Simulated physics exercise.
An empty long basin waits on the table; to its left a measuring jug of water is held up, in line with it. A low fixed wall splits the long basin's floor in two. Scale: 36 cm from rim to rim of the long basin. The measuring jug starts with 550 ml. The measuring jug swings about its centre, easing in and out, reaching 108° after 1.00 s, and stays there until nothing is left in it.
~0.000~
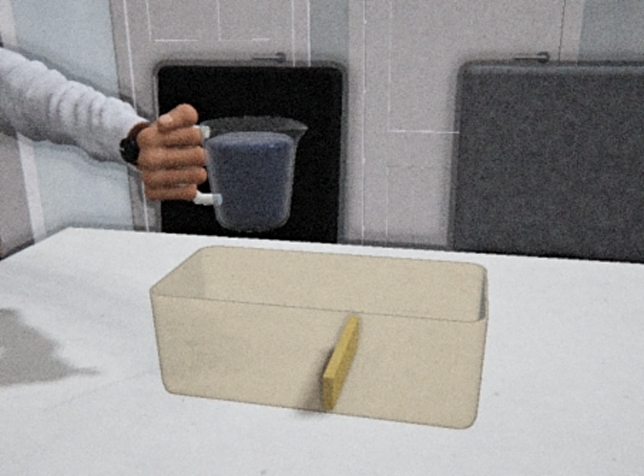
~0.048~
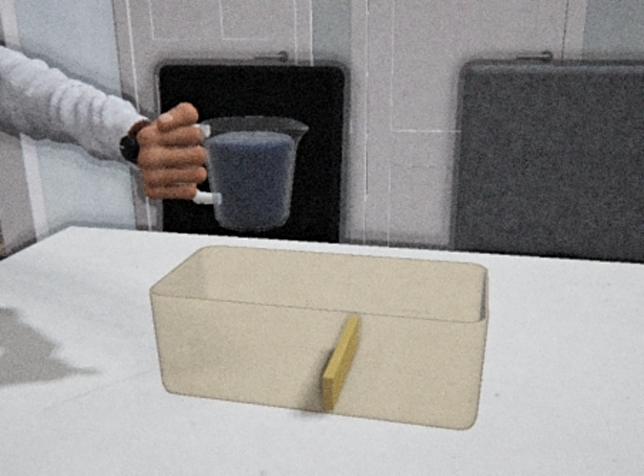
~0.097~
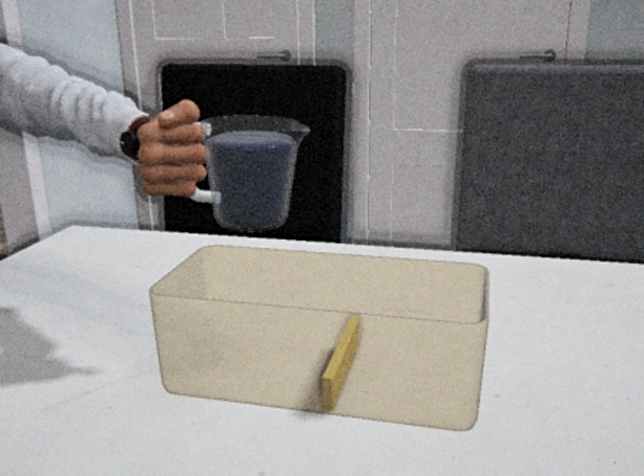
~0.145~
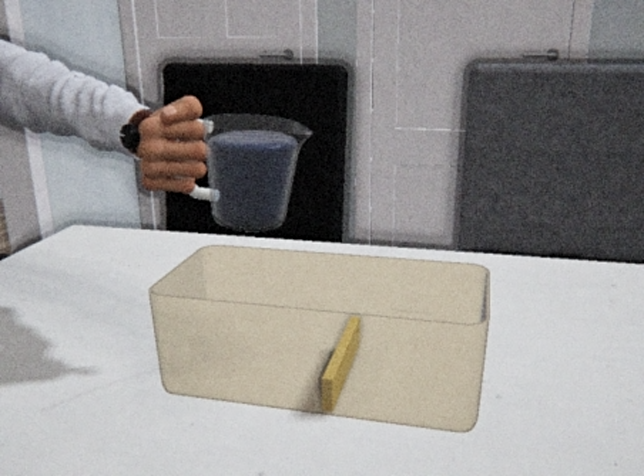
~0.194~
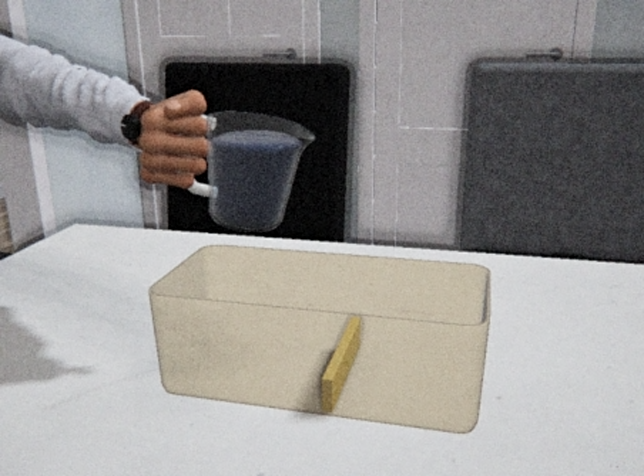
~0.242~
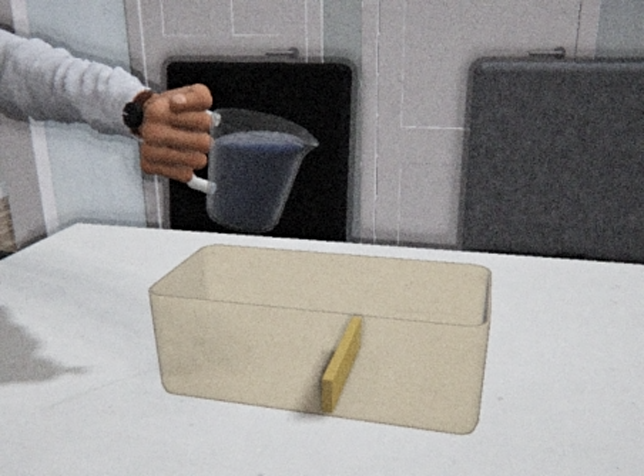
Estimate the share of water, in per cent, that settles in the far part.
About 83 per cent.
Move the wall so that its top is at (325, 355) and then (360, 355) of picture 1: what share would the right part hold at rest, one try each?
In turn about 90 and 60 per cent.
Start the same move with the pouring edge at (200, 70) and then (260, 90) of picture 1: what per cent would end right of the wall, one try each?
First 5, then 30 per cent.
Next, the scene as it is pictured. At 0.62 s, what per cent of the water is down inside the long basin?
Near 10 in a hundred.
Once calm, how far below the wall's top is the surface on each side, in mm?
Left about 38 mm, right about 22 mm.
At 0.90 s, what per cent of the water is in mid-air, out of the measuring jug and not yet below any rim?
Near 12 in a hundred.
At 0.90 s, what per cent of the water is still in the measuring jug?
Near 14 in a hundred.
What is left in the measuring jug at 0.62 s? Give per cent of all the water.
About 68 per cent.
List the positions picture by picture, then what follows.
Tilt 0°; pouring edge (307, 127); surface from (211, 138) to (295, 140); the long basin's rim runs from (177, 269) to (486, 293); the wall's top is at (342, 345), in the first frame.
Tilt 1°; pouring edge (307, 128); surface from (211, 137) to (295, 140), in the second frame.
Tilt 2°; pouring edge (309, 130); surface from (212, 136) to (295, 140), in the third frame.
Tilt 6°; pouring edge (311, 133); surface from (214, 136) to (298, 141), in the fourth frame.
Tilt 10°; pouring edge (315, 138); surface from (217, 136) to (302, 142), in the fifth frame.
Tilt 15°; pouring edge (318, 144); surface from (219, 138) to (309, 142), in the sixth frame.
By 0.62 s the tilt is 74° and 69 per cent is still to pour, 0 is left of the wall and 11 right of it.
By 0.90 s the tilt is 105° and 14 per cent is still to pour, 7 is left of the wall and 66 right of it.
By 1.19 s the tilt is 108° and 0 per cent is still to pour, 16 is left of the wall and 83 right of it.
By 1.50 s the tilt is 108° and 0 per cent is still to pour, 16 is left of the wall and 83 right of it.
At rest 16 per cent lies left of the wall, 83 right of it and 1 outside.
